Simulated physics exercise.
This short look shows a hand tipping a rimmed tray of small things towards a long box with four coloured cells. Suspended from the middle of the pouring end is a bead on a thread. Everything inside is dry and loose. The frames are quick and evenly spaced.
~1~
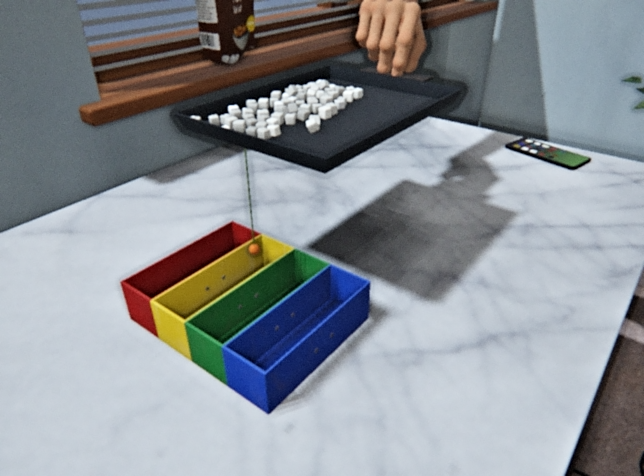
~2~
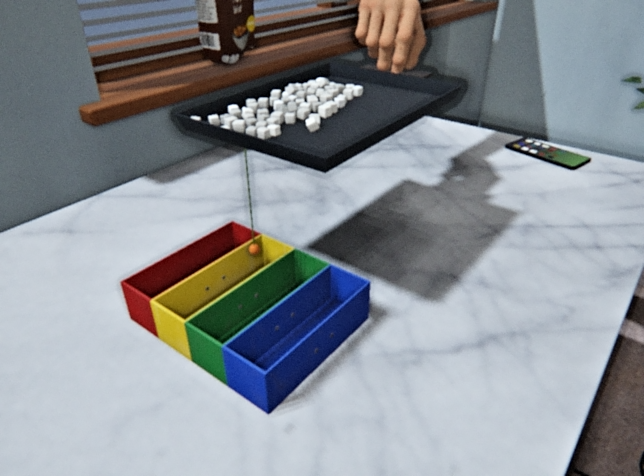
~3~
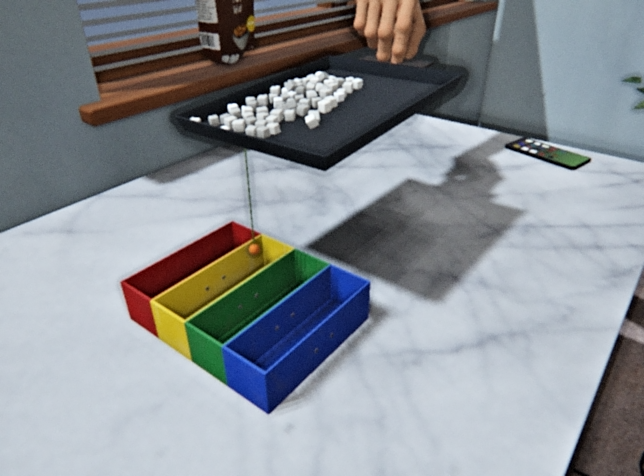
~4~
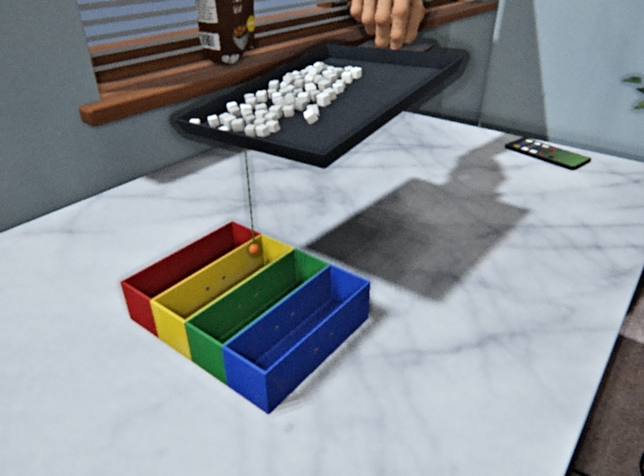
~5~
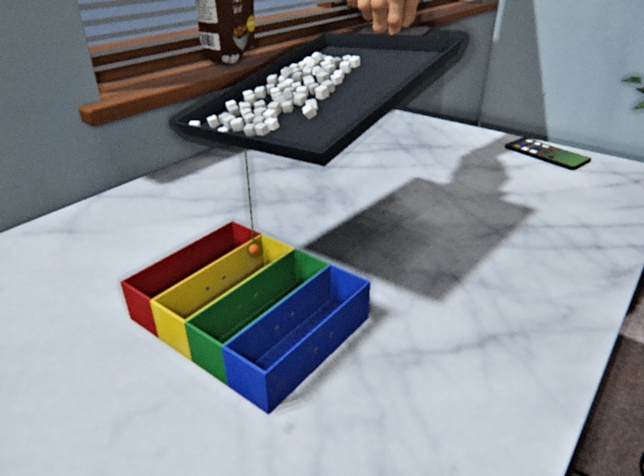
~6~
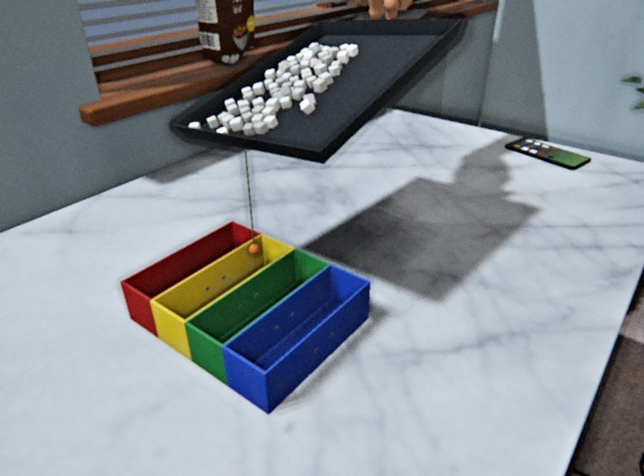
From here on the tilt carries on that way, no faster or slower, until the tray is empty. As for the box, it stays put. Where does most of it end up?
Most ends up in the red cell.
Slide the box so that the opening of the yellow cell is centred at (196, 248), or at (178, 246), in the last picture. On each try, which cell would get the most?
The first time that yellow cell comes out on top, the second time that yellow cell.
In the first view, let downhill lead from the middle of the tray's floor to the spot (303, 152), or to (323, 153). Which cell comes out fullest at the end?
First try: The blue one; second try: Blue.
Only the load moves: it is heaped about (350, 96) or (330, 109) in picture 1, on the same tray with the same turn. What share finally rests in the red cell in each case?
It's 40 percent the first time and 40 percent the second.
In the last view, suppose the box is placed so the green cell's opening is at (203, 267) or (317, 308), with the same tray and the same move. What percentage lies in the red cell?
Near 20 % and 0 %.
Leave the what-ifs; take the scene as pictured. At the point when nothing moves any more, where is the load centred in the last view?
Close to (170, 278) in the last picture.
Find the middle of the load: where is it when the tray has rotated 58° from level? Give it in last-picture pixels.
About (219, 105).
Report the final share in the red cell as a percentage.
Result: Close to 30 in a hundred.
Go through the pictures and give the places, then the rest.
Corners of the pouring end at (183, 113) and (325, 155), level; middle of the load at (300, 105), sugar cubes; bead on its thread at (255, 249); red cell at (140, 306); yellow cell at (171, 327); green cell at (206, 350); blue cell at (246, 376), in the first frame.
Corners of the pouring end at (183, 113) and (325, 154), level; middle of the load at (300, 104), in the second frame.
Corners of the pouring end at (182, 115) and (324, 153), tipped barely, lowest at the left corner; middle of the load at (300, 100), in the third frame.
Corners of the pouring end at (182, 117) and (322, 150), tipped a little, lowest at the left corner; middle of the load at (299, 94), in the fourth frame.
Corners of the pouring end at (181, 120) and (321, 148), tipped a little, lowest at the left corner; middle of the load at (297, 88), in the fifth frame.
Corners of the pouring end at (181, 123) and (319, 146), tipped clearly, lowest at the left corner; middle of the load at (295, 82); red cell at (140, 306); yellow cell at (171, 327); green cell at (206, 350); blue cell at (246, 376), in the sixth frame.
Soon after the last picture, tray tipped steeply; nearly all on the tray; a stray few falling or outside the box.
A little later, tray tipped right over; about half on the tray; a small part in the red cell; a stray few in the yellow cell; about half falling or outside the box.
Later still, tray tipped past a quarter turn; about a third in the red cell; a small part in the yellow cell; about two thirds falling or outside the box.
At rest, tray tipped past a quarter turn; about a third in the red cell; a small part in the yellow cell; none in the blue cell; none in the green cell; about two thirds outside the box.
